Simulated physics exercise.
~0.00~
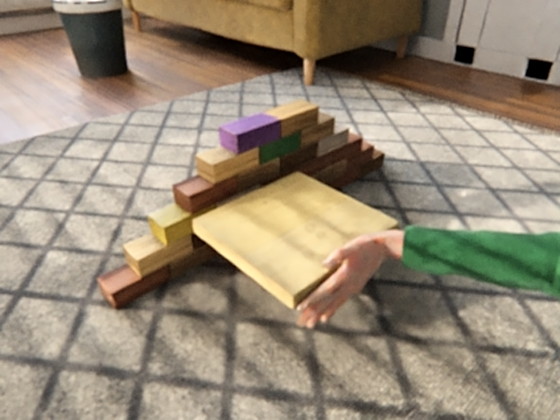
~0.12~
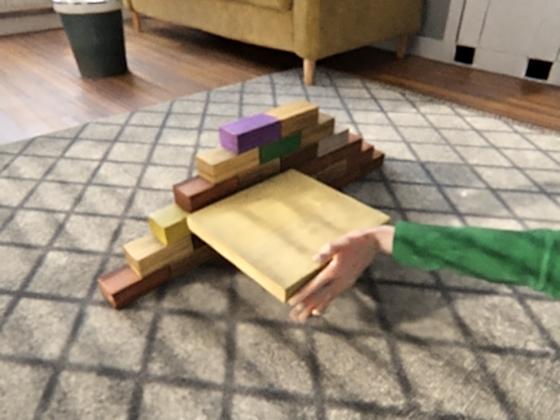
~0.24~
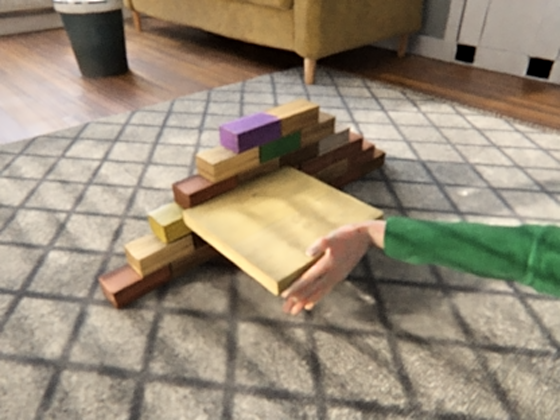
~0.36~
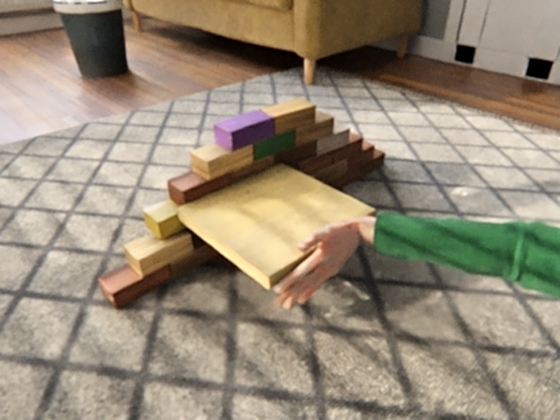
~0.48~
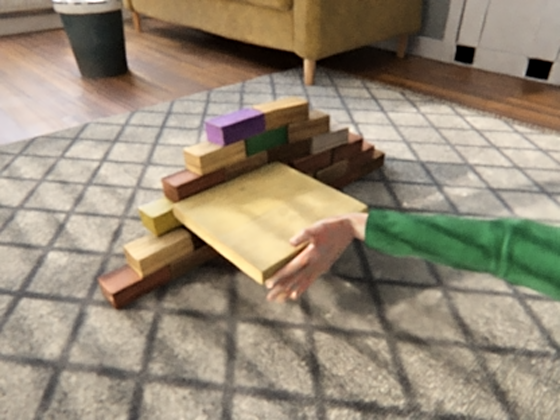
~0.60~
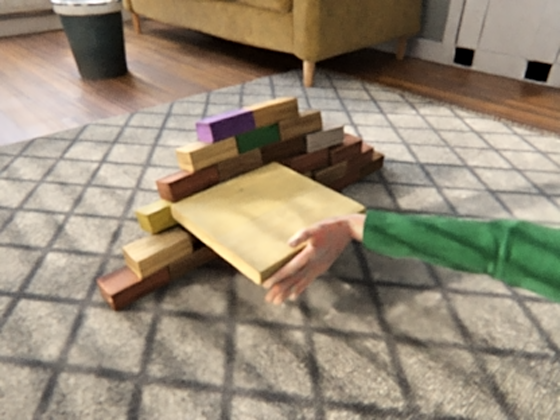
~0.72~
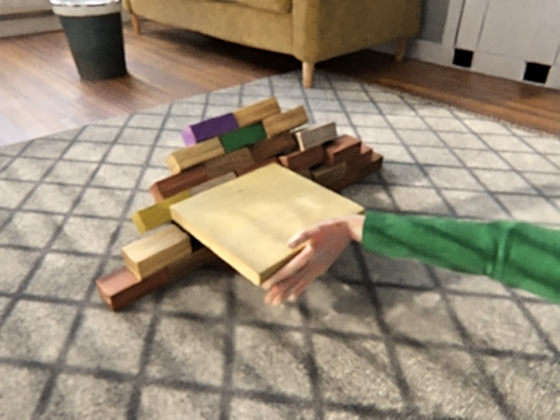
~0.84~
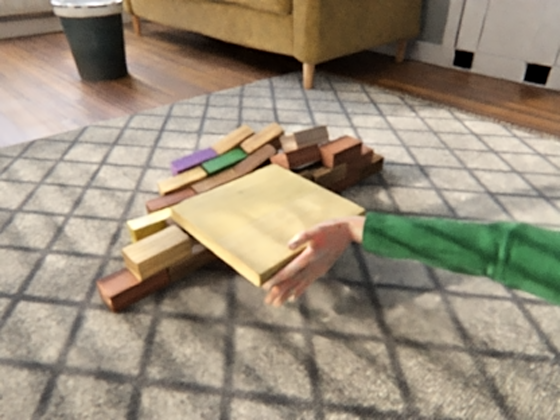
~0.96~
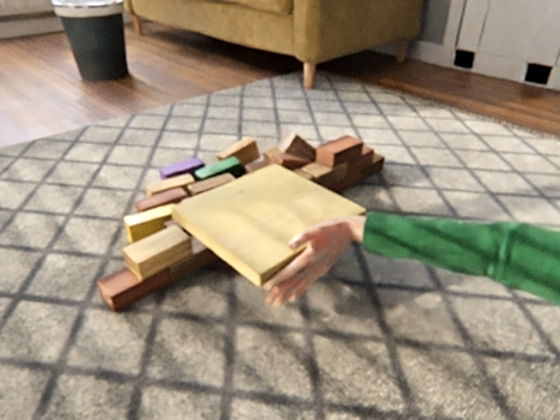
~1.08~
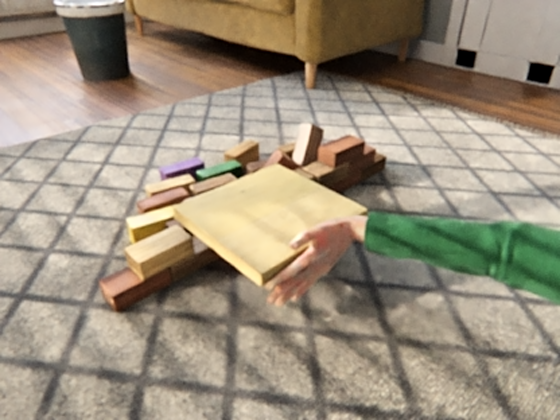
A hand in a green sleeve pushes a broad, pale wooden slab, held level, against a stepped wall of toy blocks on a grey patterned rug, seen from slightly above by a gently swaying camera. The blocks are mostly brown and tan, with a purple and a green one near the top and a yellow one lower left, and a mustard sofa and dark bin stand behind. The slab slides leftward into the wall, and the upper rows shift, then lean back. The slab halts as the middle and top topple away, leaving coloured blocks on their sides and low stacks standing at both ends.
